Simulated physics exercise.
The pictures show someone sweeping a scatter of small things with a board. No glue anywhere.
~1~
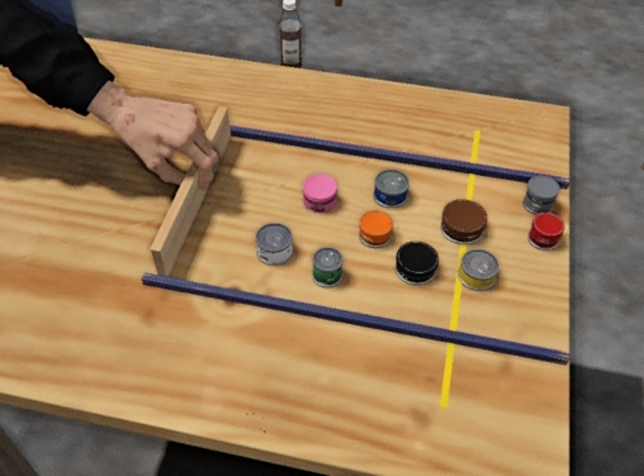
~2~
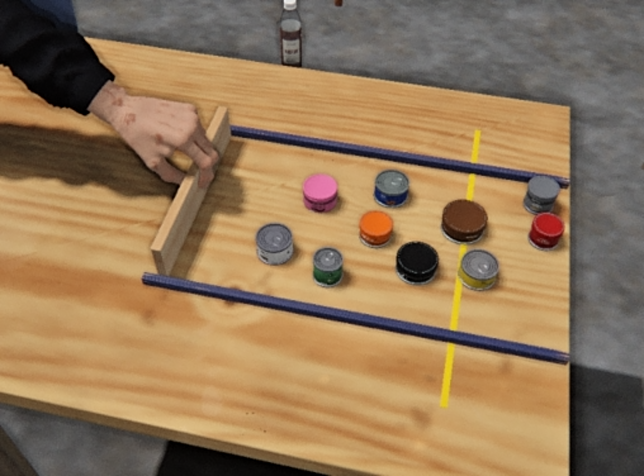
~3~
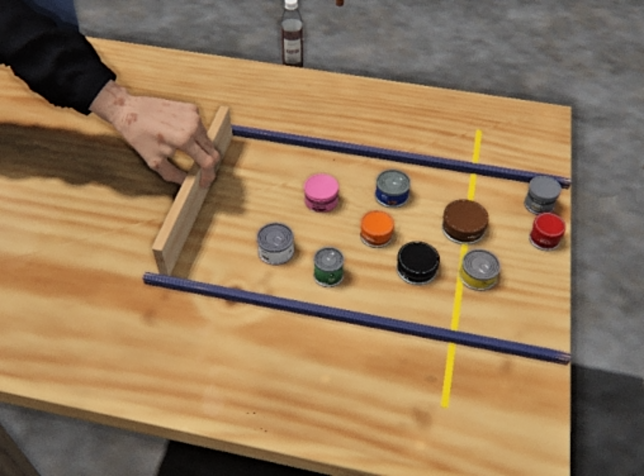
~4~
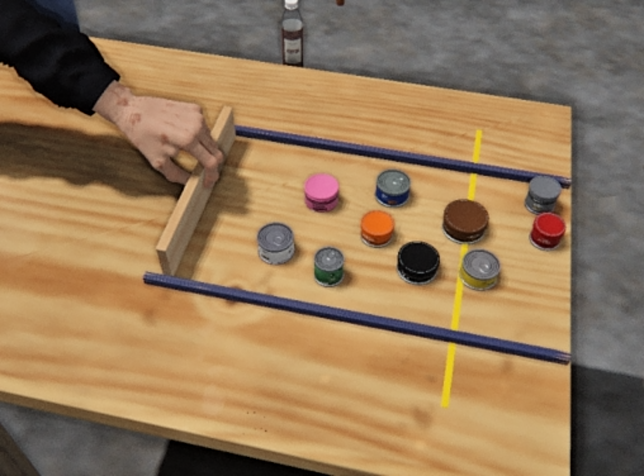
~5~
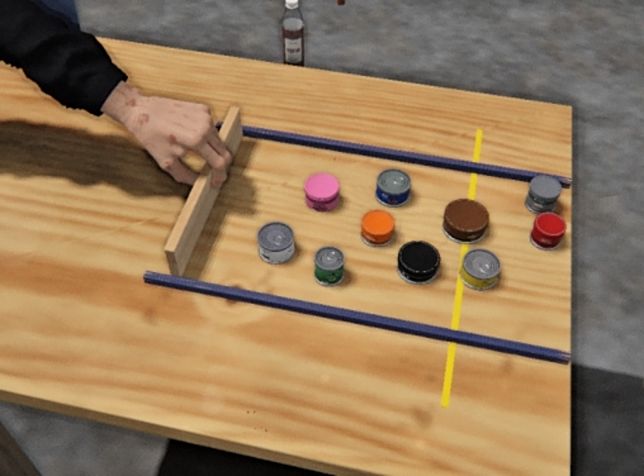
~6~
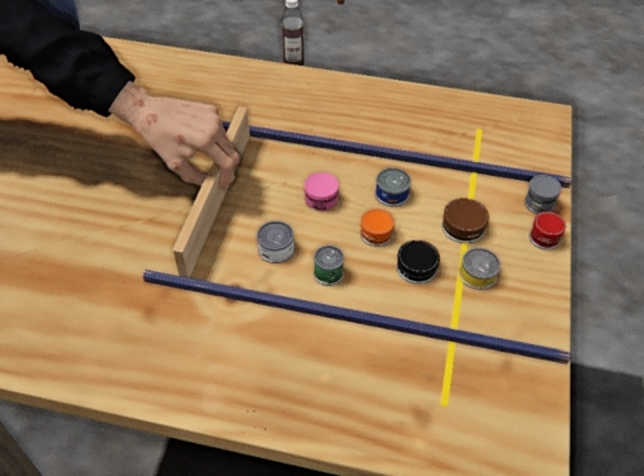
A hand slides a wooden board slightly right between two dark rails on a table, towards scattered small pots and tins.
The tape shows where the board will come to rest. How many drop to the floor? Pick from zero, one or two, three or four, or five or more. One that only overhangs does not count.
As it turns out, the number that fall off is zero.
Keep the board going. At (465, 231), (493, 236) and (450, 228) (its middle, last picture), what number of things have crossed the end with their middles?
It would be 0, 2 and 0.
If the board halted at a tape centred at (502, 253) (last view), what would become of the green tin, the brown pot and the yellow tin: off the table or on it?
The green tin does not fall, the brown pot holds on, the yellow tin comes down.
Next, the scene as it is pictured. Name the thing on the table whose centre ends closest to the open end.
It is the red pot.
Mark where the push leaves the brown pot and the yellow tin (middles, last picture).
Near (525, 233) and (557, 271).
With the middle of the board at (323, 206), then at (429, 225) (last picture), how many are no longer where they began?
At the one place 3, at the other 8.
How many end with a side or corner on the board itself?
In contact: 5.
A little later, none off yet; red pot at rest near (547, 231); grey pot at rest near (543, 195); yellow tin at rest near (480, 269).
When it is over, the number that fall off is zero.
